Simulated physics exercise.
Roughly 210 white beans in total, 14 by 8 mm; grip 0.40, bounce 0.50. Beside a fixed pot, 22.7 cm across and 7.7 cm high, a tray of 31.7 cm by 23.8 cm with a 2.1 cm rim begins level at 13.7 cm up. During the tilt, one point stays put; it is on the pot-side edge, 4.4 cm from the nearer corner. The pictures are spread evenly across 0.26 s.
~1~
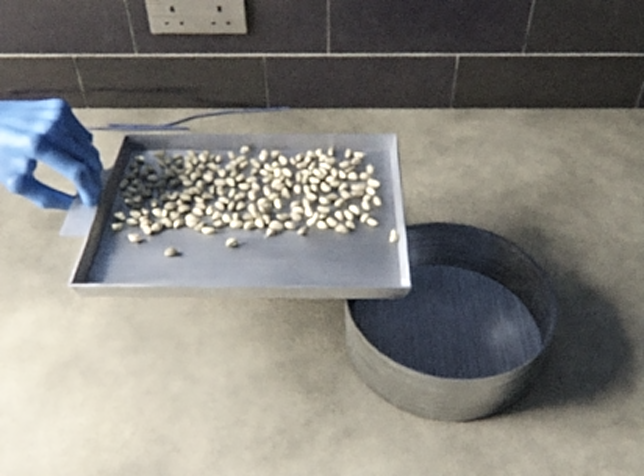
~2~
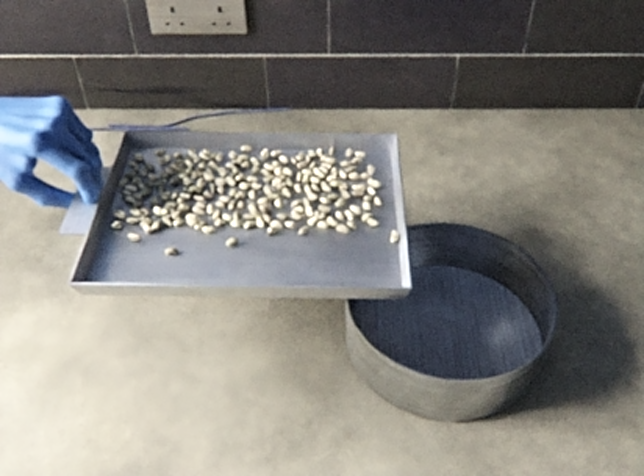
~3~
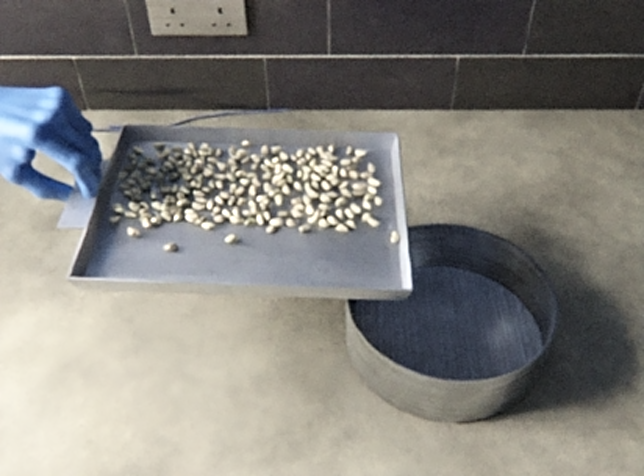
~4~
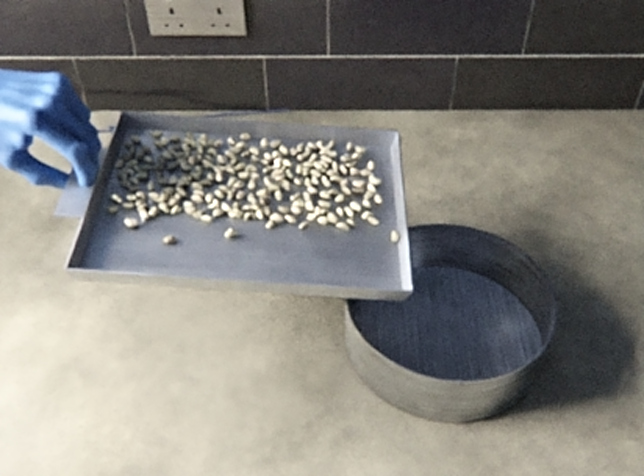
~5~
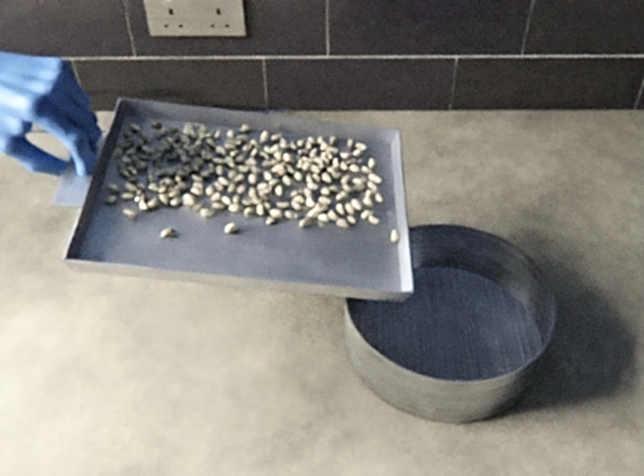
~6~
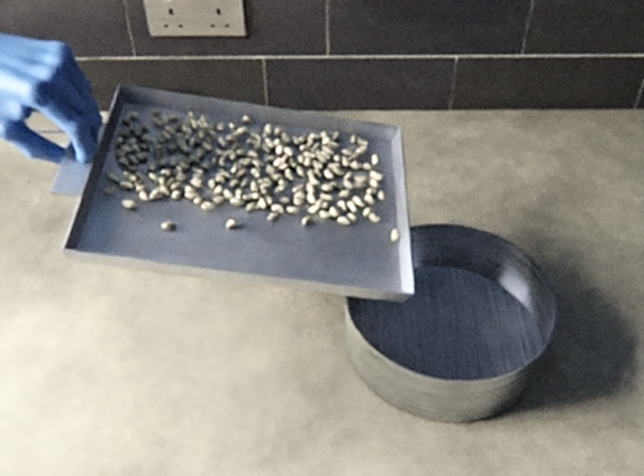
A shallow grey metal tray, scattered with many pale beans, tilts slowly as a blue-gloved hand at the left raises its left side, the right side staying low. A round, dark grey pot sits still to the right on a mottled grey-beige countertop, before dark tiles and a white wall socket. The beans keep their places on the tray, seen from above by a still camera.
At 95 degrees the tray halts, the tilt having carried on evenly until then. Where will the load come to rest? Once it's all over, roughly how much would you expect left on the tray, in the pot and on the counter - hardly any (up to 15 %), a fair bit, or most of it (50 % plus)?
I'd expect tray: Hardly any; pot: Most of it; counter: Hardly any.
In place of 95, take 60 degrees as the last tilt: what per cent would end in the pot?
Estimated share: About 40 %.
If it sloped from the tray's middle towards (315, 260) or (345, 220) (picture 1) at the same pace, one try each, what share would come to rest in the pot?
I'd put it at about 85 per cent for the first tilt and about 65 per cent for the second.
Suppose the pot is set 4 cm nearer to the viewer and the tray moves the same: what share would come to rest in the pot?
Then roughly 100 percent would land in it.
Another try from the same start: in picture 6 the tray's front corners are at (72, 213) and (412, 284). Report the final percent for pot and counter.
Pot 45; counter 55.
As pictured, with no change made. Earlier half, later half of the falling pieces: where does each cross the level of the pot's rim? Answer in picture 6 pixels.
Early: About (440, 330); late: About (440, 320).
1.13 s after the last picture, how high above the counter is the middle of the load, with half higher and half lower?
Around 14 cm up.
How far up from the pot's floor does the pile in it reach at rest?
Roughly 2.0 cm up.
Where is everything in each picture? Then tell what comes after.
In the first frame, tray tilt 0 degrees, front corners at (76, 281) and (405, 283); middle of the pieces at (245, 187); pot at (450, 292).
In the second frame, tray tilt 1 degrees, front corners at (76, 280) and (406, 284); middle of the pieces at (245, 186).
In the third frame, tray tilt 3 degrees, front corners at (74, 274) and (407, 285); middle of the pieces at (245, 182).
In the fourth frame, tray tilt 6 degrees, front corners at (72, 265) and (407, 286), lowest corner right front; middle of the pieces at (245, 176).
In the fifth frame, tray tilt 9 degrees, front corners at (70, 256) and (408, 288), lowest corner right front; middle of the pieces at (245, 169).
In the sixth frame, tray tilt 12 degrees, front corners at (69, 246) and (409, 289), lowest corner right front; middle of the pieces at (246, 162); pot at (450, 294).
Then, 0.68 s after the last picture, tilt 51 degrees; the tray holds 100 %, the pot 0 %.
Then, 1.13 s after the last picture, tilt 77 degrees; the tray holds 60 %, the pot 35 %.
Then, 1.65 s after the last picture, tilt 95 degrees; the tray holds 0 %, the pot 95 %.
In the end, tray 0 %, pot 100 %, counter 0 %.
